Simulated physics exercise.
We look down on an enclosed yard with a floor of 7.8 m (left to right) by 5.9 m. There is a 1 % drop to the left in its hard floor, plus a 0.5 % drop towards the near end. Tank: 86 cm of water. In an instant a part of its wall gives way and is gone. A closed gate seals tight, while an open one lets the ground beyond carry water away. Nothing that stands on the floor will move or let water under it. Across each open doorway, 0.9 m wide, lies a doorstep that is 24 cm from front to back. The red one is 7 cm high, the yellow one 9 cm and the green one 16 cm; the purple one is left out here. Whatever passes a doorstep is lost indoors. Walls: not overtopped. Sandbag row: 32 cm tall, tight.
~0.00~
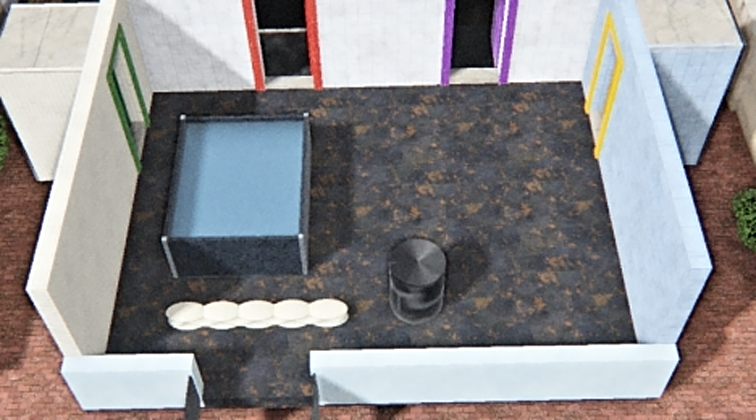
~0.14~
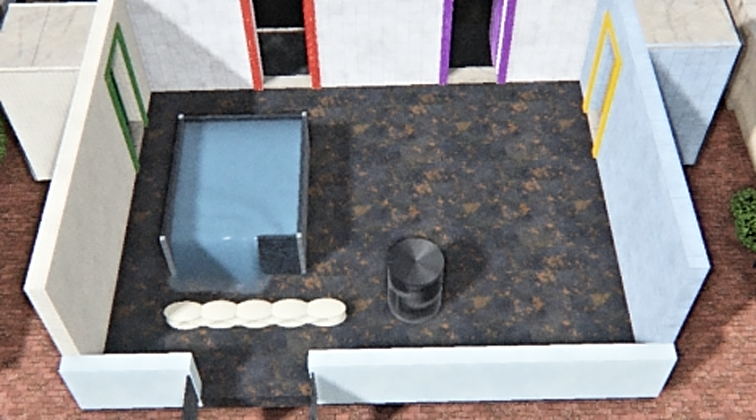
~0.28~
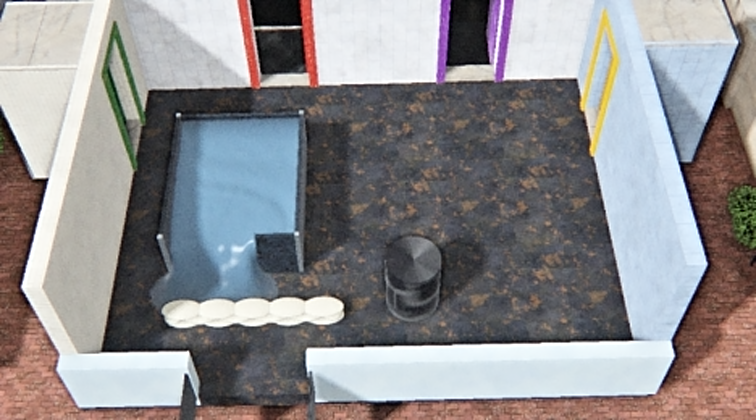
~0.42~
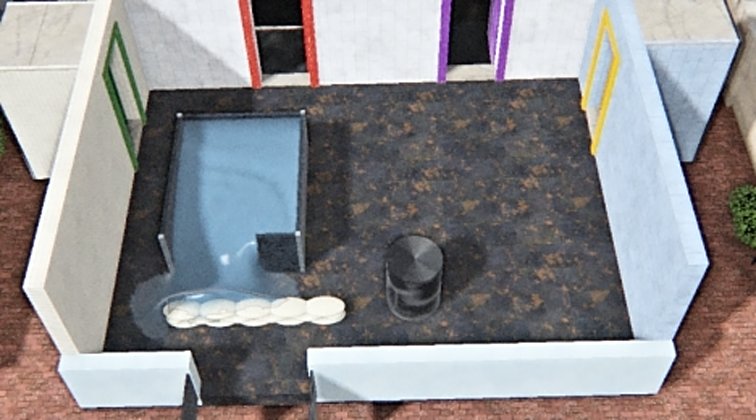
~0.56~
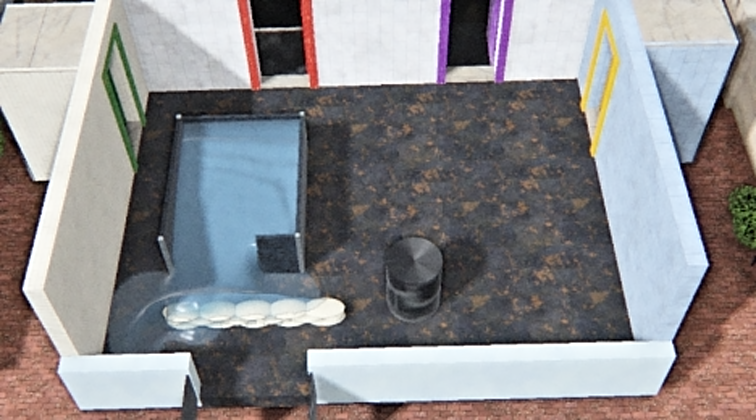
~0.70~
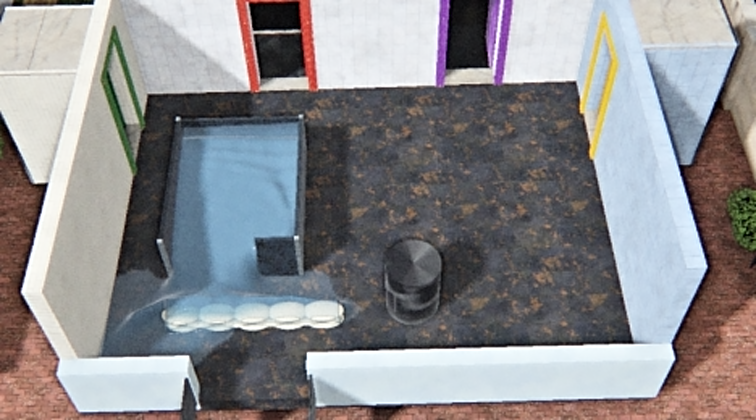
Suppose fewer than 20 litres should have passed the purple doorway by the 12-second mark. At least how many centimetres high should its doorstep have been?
I would say at least 6.5 cm.
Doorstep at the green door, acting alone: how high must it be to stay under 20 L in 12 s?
Green - roughly 6.0 cm.
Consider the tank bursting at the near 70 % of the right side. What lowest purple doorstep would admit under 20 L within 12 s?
Then the minimum is about 9.5 cm.
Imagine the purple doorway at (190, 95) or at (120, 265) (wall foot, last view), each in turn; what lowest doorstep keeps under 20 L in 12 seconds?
About 16 cm for the first and 18 cm for the second.
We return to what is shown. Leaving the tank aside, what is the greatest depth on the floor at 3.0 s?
42 cm.
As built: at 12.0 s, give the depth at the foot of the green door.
About 7.0 centimetres deep.
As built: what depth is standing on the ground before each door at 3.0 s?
Lab note, depth in cm: Red 0; yellow 0; purple 0; green 4.
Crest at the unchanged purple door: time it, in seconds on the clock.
Around 9.0 seconds.
After 1.4 s water covers 25 % of the floor, deepest (66 cm) near (98, 377); it has not reached the purple door.
After 3.0 s water covers 55 % of the floor, deepest (42 cm) near (96, 388); it has not reached the purple door.
After 12.0 s water covers 95 % of the floor, deepest (16 cm) near (300, 307); 6 cm at the purple door, 0 litres in over its 15 cm doorstep.
At the purple door as built, the water arrived by 4.1 s and peaked near 12 cm at 8.8 s.
With a doorstep of 5.5 cm, 33 litres would have come in within the 12 s; with 7.5 cm, 11 litres. So under 20 litres takes about 6.5 cm.
